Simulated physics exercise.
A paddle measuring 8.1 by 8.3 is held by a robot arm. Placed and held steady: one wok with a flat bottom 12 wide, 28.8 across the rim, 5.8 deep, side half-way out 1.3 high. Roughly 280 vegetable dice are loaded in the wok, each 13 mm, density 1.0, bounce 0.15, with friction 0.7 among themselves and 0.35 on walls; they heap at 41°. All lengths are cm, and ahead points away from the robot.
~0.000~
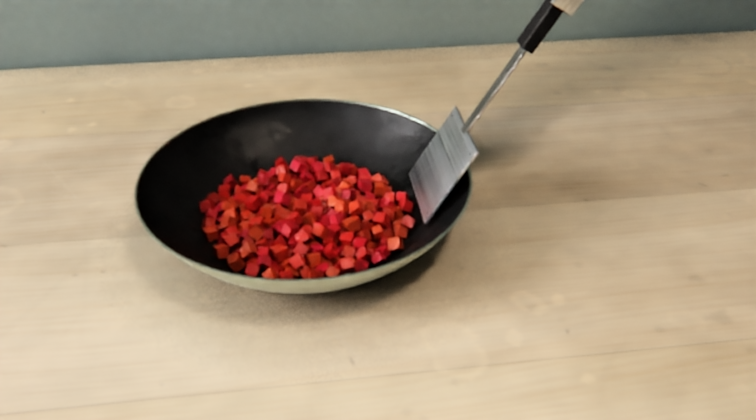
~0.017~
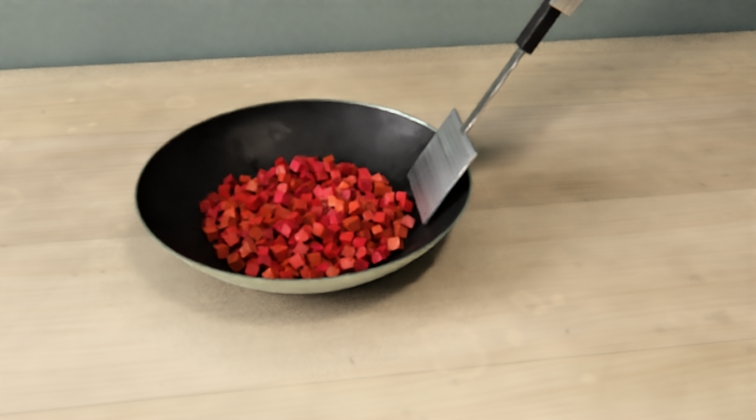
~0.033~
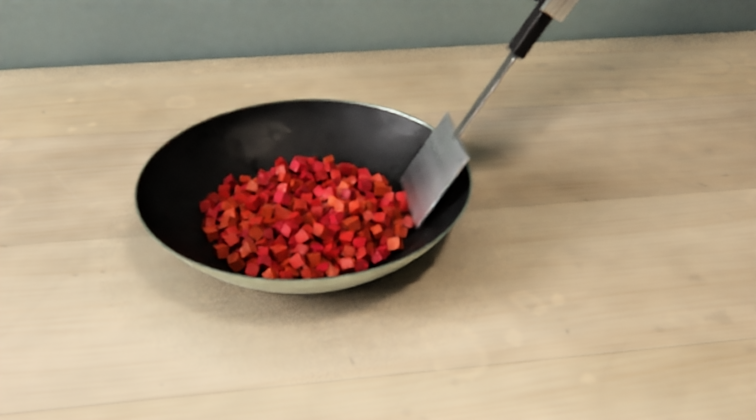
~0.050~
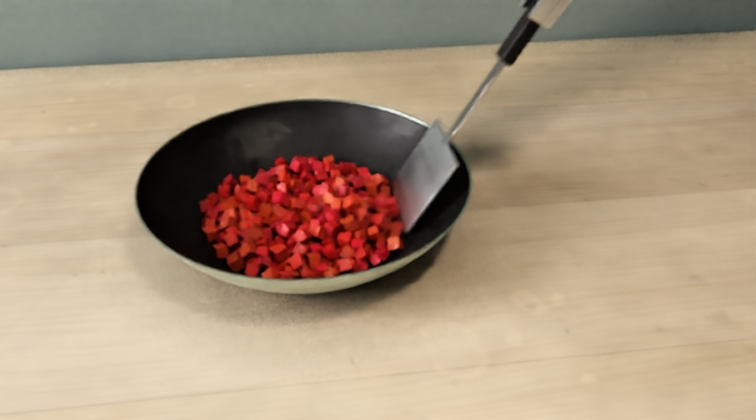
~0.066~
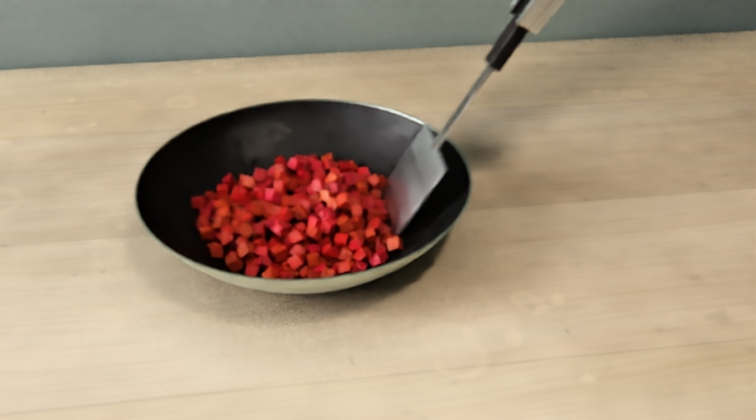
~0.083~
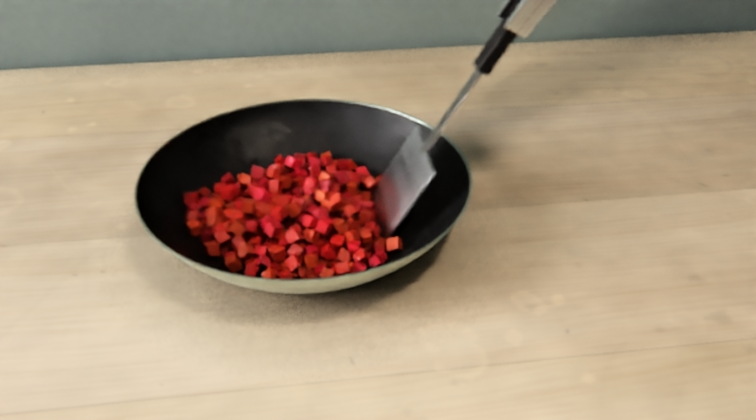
Red vegetable dice in a black wok being pushed slightly left by a flat metal paddle sliding in from the right side.
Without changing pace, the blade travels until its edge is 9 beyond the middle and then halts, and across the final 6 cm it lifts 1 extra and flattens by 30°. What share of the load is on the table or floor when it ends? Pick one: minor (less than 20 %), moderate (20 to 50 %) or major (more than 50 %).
Minor.
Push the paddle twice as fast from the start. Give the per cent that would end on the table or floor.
Estimated result: Some 30 %.
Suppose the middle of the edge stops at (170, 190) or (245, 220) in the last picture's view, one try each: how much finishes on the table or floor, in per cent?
The two tries give near 35 and near 0 in a hundred.
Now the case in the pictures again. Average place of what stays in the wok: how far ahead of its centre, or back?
Ahead, by around 5.5 cm.
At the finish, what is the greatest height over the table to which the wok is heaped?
Close to 7.0 centimetres high.
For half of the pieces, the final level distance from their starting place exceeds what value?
Roughly 7 cm.
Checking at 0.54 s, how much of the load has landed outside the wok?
Share at that moment: About 10 %.
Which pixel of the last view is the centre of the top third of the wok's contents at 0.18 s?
At about (221, 205).
By 0.18 s, sloping 59°, highest piece 5 above the table; 283 in the wok.
By 0.28 s, sloping 49°, highest piece 7 above the table; 283 in the wok.
By 0.54 s, sloping 29°, highest piece 8 above the table; 249 in the wok, 30 on the table or floor, 4 on the blade or in flight.
By 1.59 s, sloping 29°, highest piece 7 above the table; 249 in the wok, 34 on the table or floor.
Final count, 249 in the wok, 34 on the table or floor. That is 12 % on the table or floor.
